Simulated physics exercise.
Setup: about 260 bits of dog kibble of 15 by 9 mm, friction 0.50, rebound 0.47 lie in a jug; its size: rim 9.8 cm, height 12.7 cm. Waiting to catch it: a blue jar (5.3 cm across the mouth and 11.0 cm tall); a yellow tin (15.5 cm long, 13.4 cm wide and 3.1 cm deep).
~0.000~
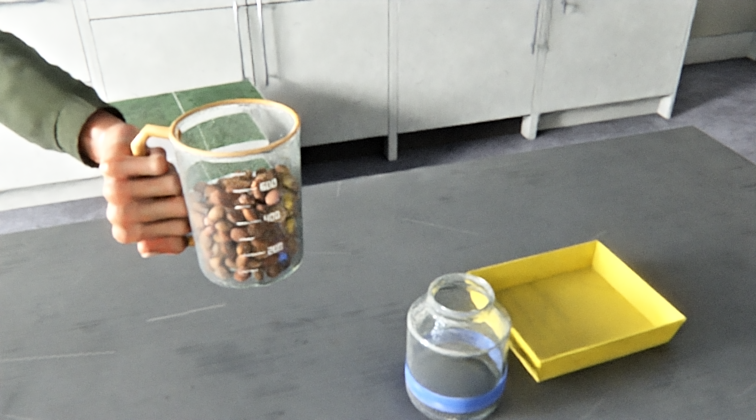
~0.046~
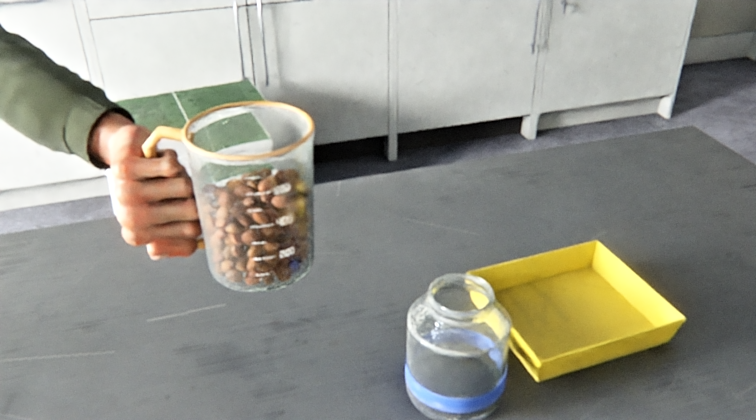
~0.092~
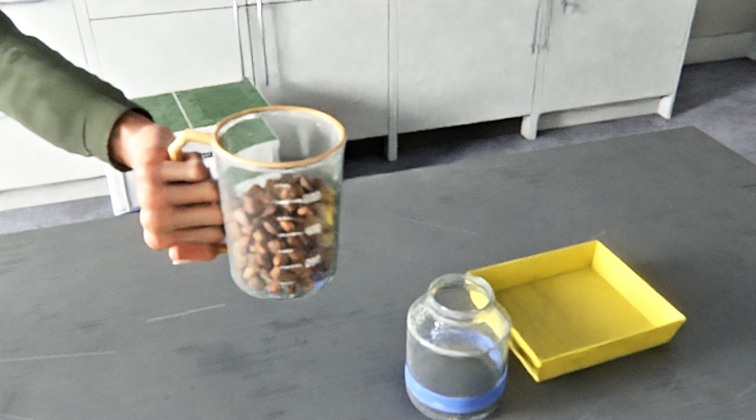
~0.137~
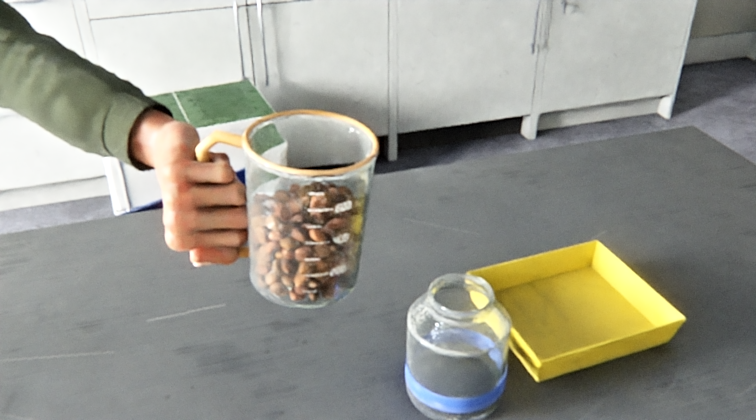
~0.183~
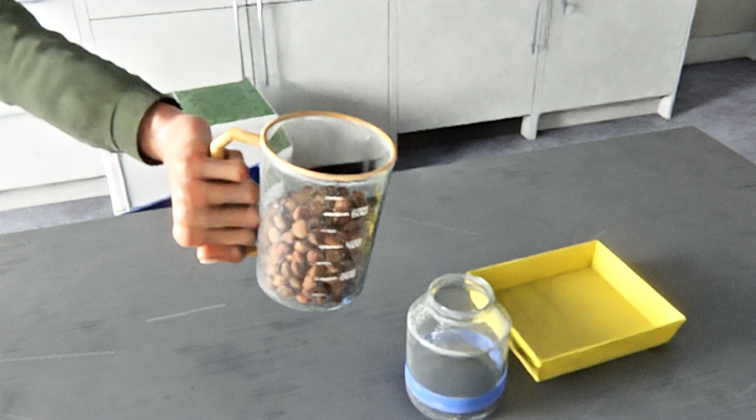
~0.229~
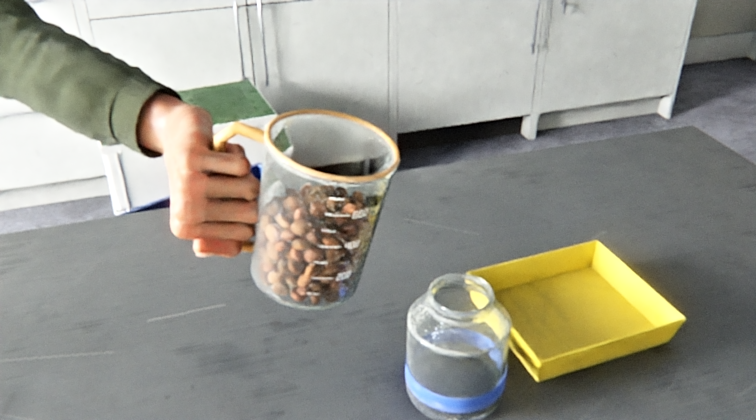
A hand in a dark green sleeve grips a clear measuring jug with an orange rim and pale handle, partly filled with brown kibble, at the left above a dark grey table. Seen from slightly above in a room with white cabinets, a clear jar with a blue band and a yellow tin sit at the right. The hand carries the jug rightward and slightly down, gradually tilting it toward the right, while the view stays still.
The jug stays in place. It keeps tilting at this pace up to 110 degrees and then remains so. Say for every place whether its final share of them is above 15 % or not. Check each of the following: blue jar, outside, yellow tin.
Blue jar - not above; outside - above; yellow tin - not above.
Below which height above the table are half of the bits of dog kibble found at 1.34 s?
Height: Roughly 22 cm.
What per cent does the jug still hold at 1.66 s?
Roughly 75 percent of the load.
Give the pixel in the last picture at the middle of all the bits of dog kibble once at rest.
Somewhere about (360, 411) in the final view.
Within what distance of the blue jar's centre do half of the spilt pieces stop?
I'd put it at close to 16 cm from the middle.
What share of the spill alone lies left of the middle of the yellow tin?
Close to 100 in a hundred.
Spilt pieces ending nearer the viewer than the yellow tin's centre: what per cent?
Close to 80 per cent of the spill.
After 0.66 s, tilt 48 degrees; jug 100 %; middle of all pieces near (290, 217).
After 1.01 s, tilt 75 degrees; jug 100 %; middle of all pieces near (285, 198).
After 1.34 s, tilt 102 degrees; jug 95 %; middle of all pieces near (298, 190).
After 1.66 s, tilt 110 degrees; jug 75 %, outside 5 %, in the air 20 %; middle of all pieces near (339, 235).
At rest (3.5 s), jug 5 %, yellow tin 0 %, outside 85 %, blue jar 10 %.
